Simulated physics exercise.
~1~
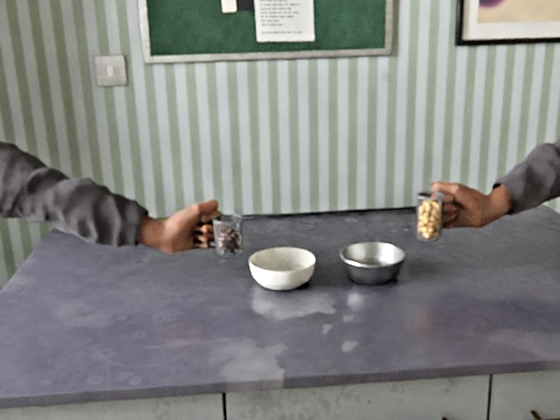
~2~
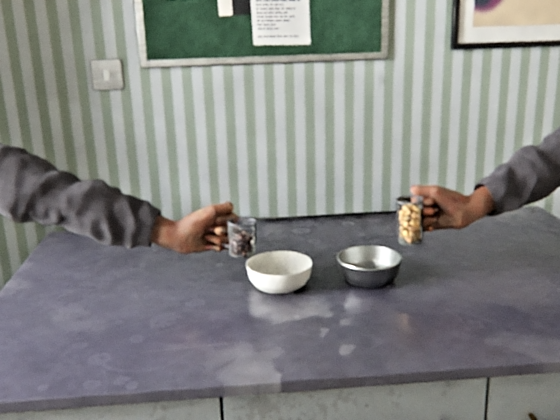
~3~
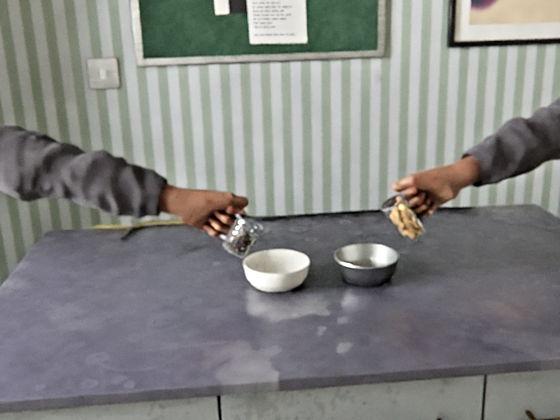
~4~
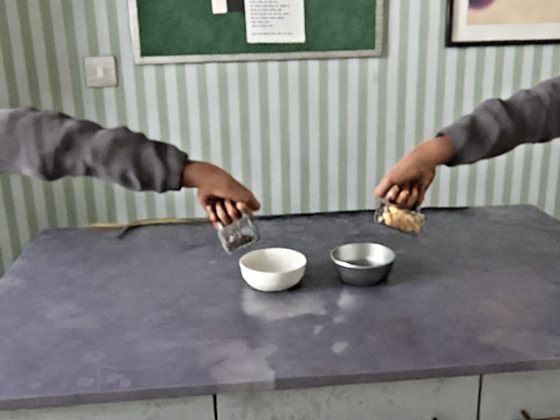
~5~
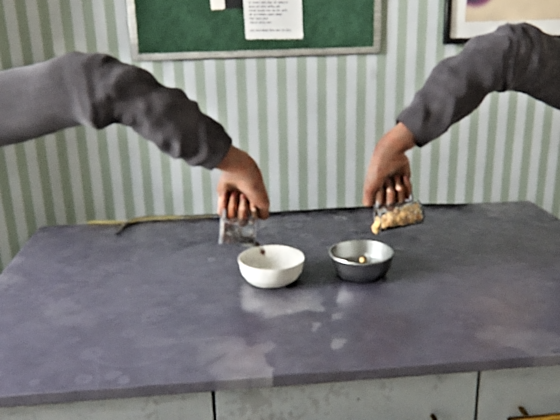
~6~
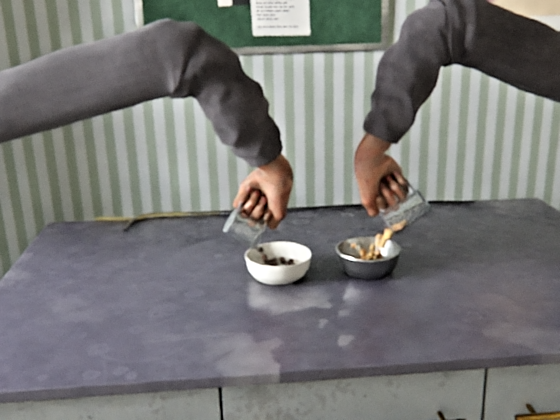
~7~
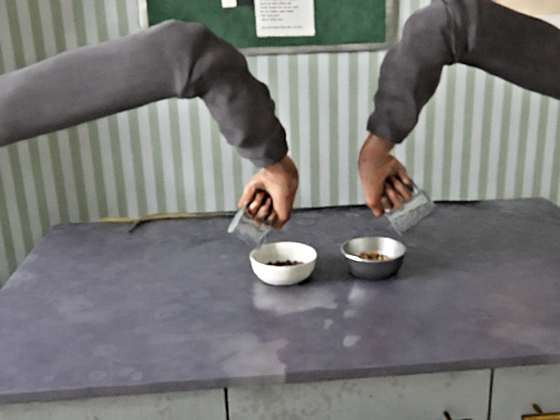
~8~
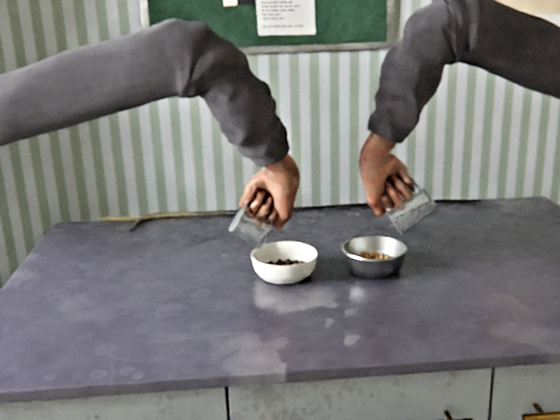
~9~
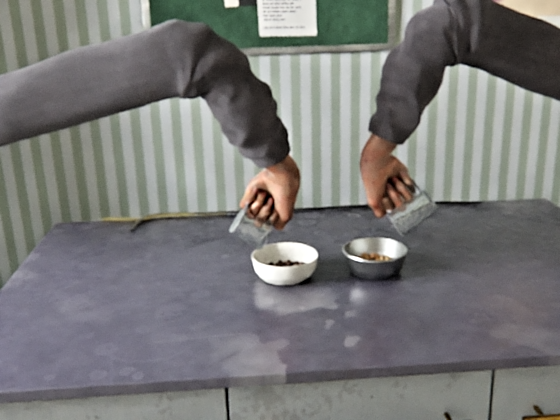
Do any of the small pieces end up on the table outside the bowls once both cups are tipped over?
No, the white bowl on the left catches all of the dark bits, and the metal bowl on the right catches all of the pale pieces.
